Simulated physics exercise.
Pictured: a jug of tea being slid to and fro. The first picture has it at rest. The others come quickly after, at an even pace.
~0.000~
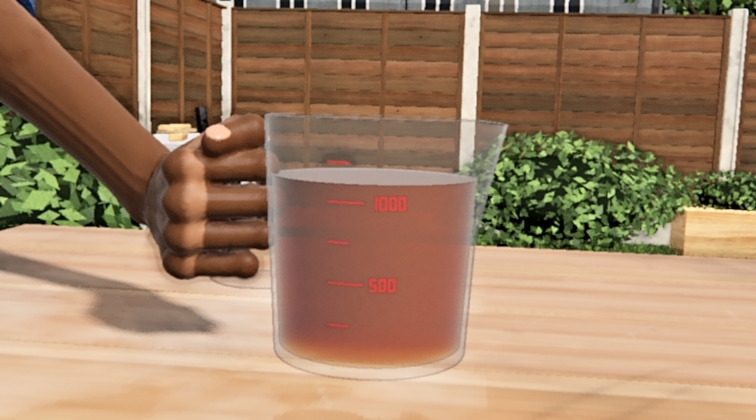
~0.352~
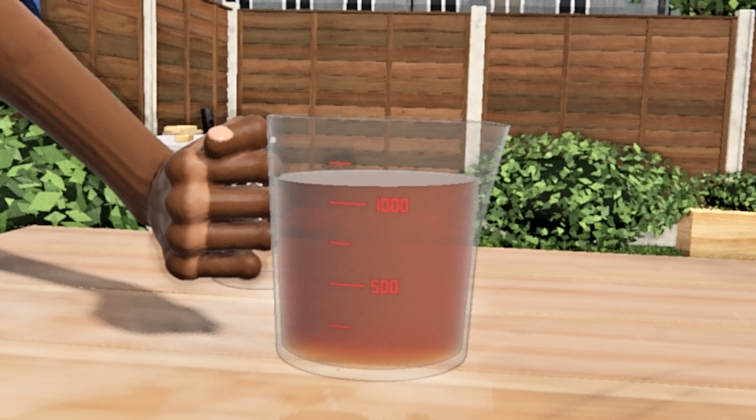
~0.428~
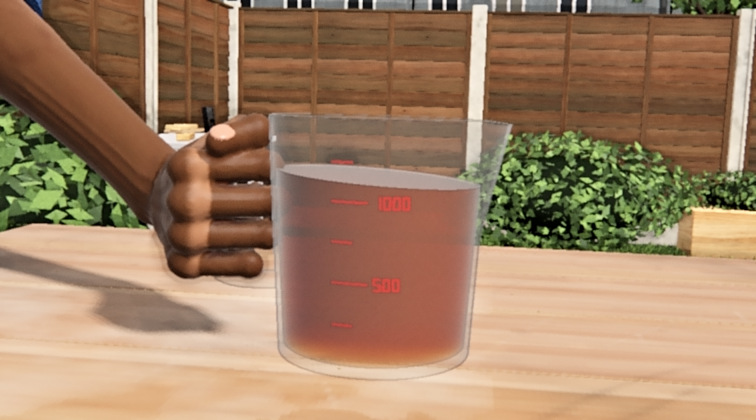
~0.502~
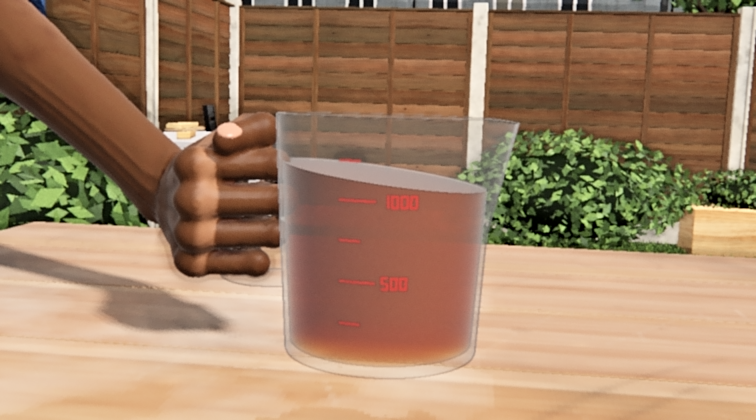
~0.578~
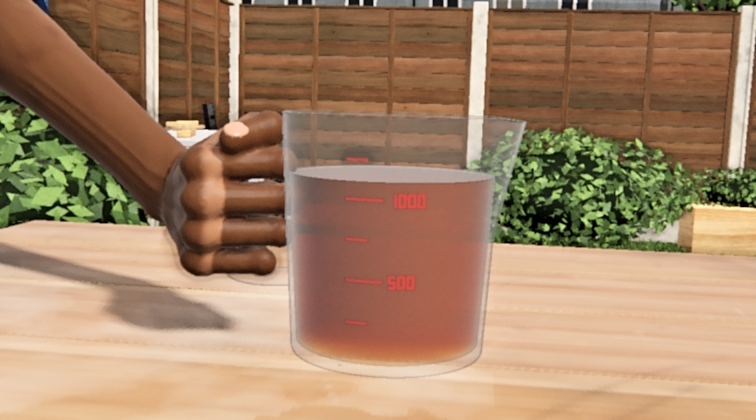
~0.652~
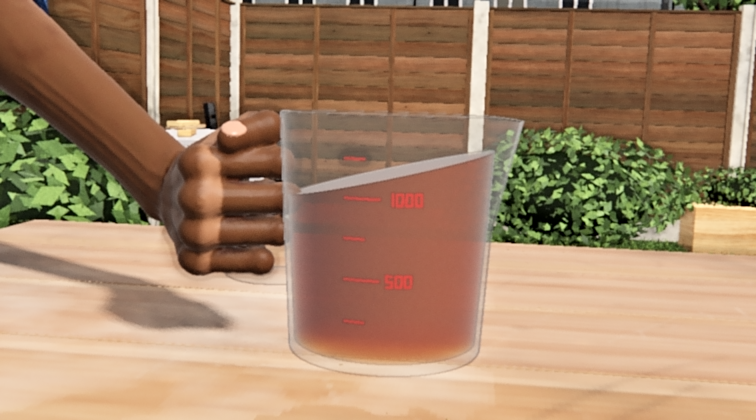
On a wooden table outdoors, a hand slid a clear jug of brown tea slightly to the right, and the tea rose a little on the left, levelled, then sloped clearly higher on the right.
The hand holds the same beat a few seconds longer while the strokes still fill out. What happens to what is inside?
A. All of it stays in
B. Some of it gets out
The answer is B.
After 1.0 s, the highest wave so far comes most of the way to the rim.
After 1.1 s, the highest wave so far goes over the rim.
After 5.1 s, the highest wave so far goes over the rim; some is on the top.
